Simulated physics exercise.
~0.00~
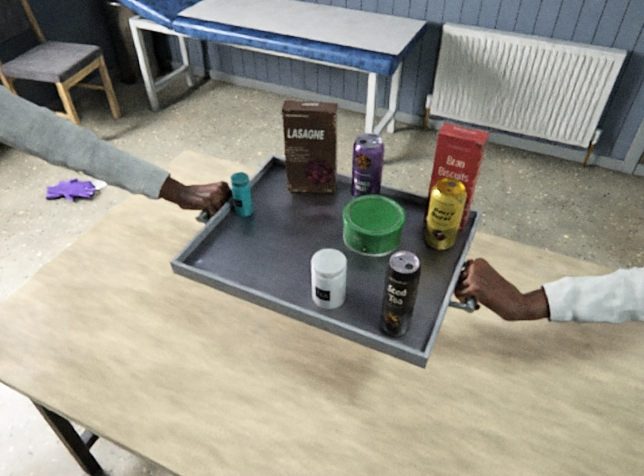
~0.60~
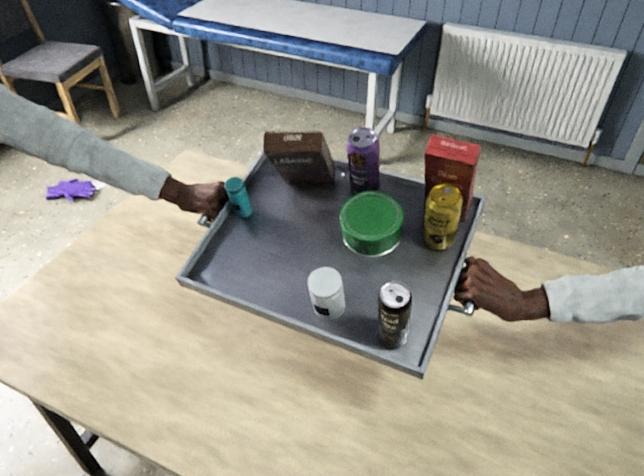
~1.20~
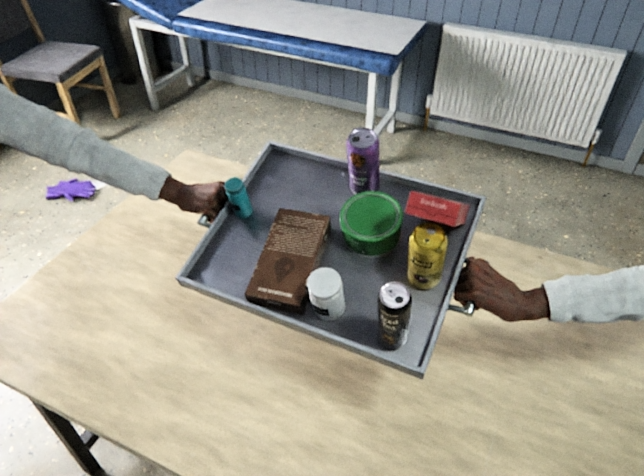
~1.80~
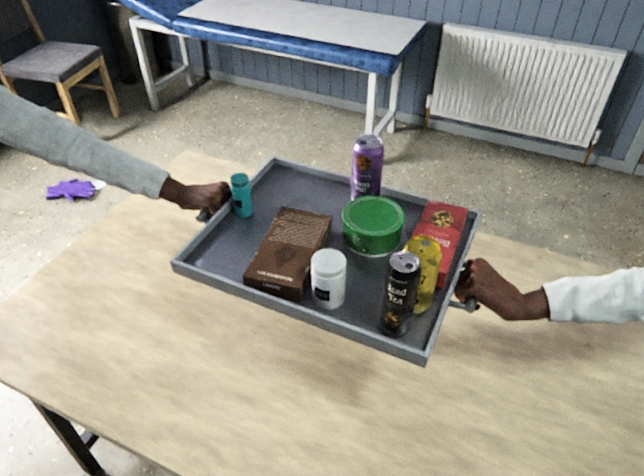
Two hands in pale sleeves grip a grey rimmed tray above a wooden table, seen from above in a room with a radiator and a blue-edged bench. A turquoise shaker stands at the left, brown and red packets and a purple can at the back, a yellow can at the right, a green tub near the middle, and a white jar and black can in front. The hands tip the near edge down, and the brown packet topples forward. The red packet falls next as the yellow can shifts nearer. The tray levels with both packets lying flat and everything else upright.
